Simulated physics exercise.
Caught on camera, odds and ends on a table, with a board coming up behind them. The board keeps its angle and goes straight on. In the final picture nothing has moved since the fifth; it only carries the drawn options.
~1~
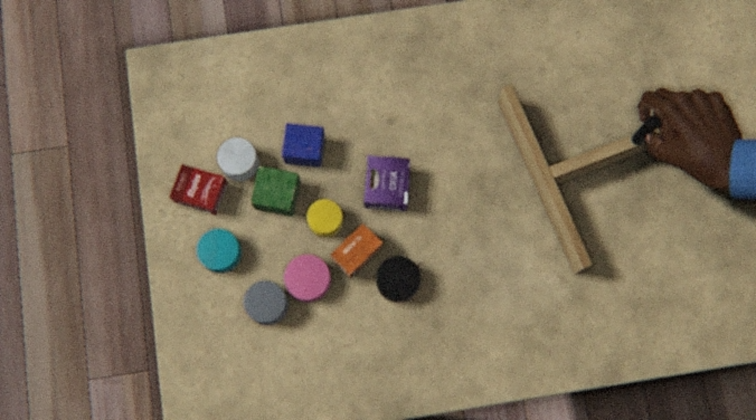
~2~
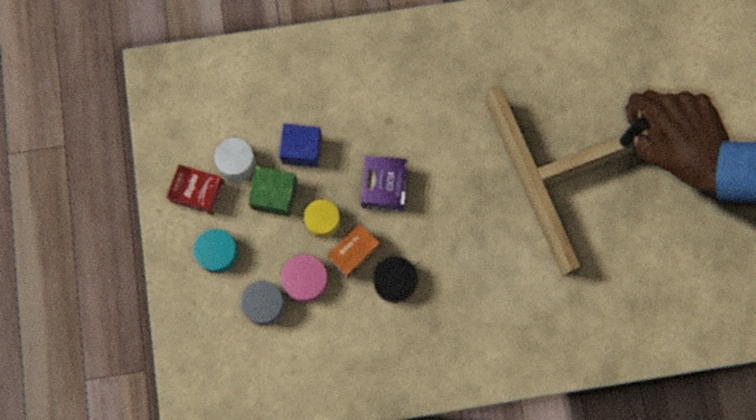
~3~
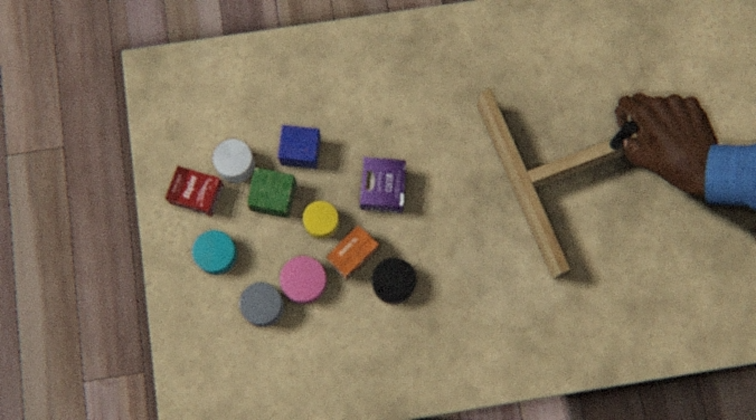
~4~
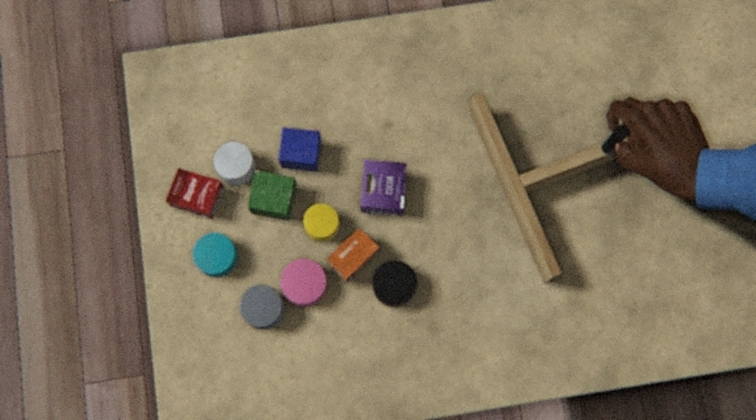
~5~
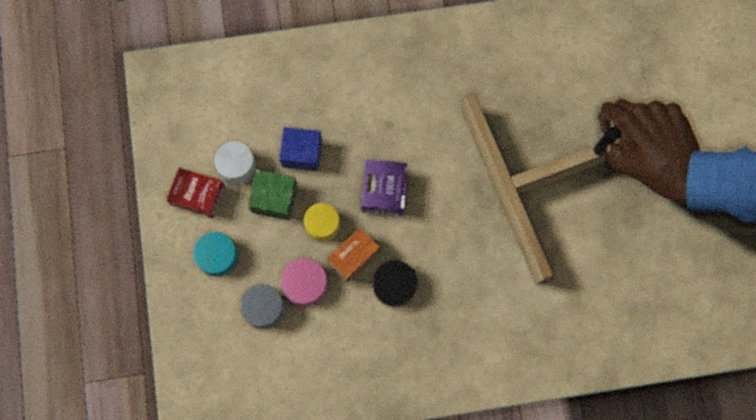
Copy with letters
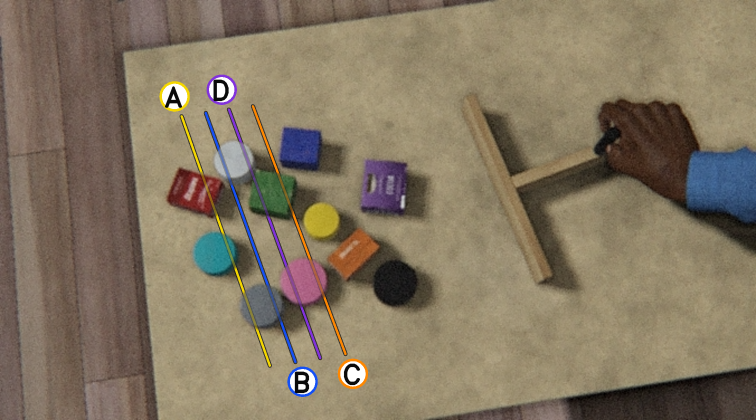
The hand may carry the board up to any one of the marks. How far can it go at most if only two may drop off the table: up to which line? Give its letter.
At A, and not beyond.
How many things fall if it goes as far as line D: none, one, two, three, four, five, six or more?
The count is none.
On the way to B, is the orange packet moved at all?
Yes.
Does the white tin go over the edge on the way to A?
No.
On the copy, A at (224, 237); B at (249, 233); C at (298, 226); D at (273, 229).
On A. First, board (407, 199); purple box (371, 198); red box (196, 193).
Then, board (306, 214); red box (185, 191); turquoise tin (208, 256).
Finally, board (223, 227); red box over the edge; turquoise tin over the edge; two fallen.
By contrast, B is within the limit but short; C is within the limit but short; D is within the limit but short.
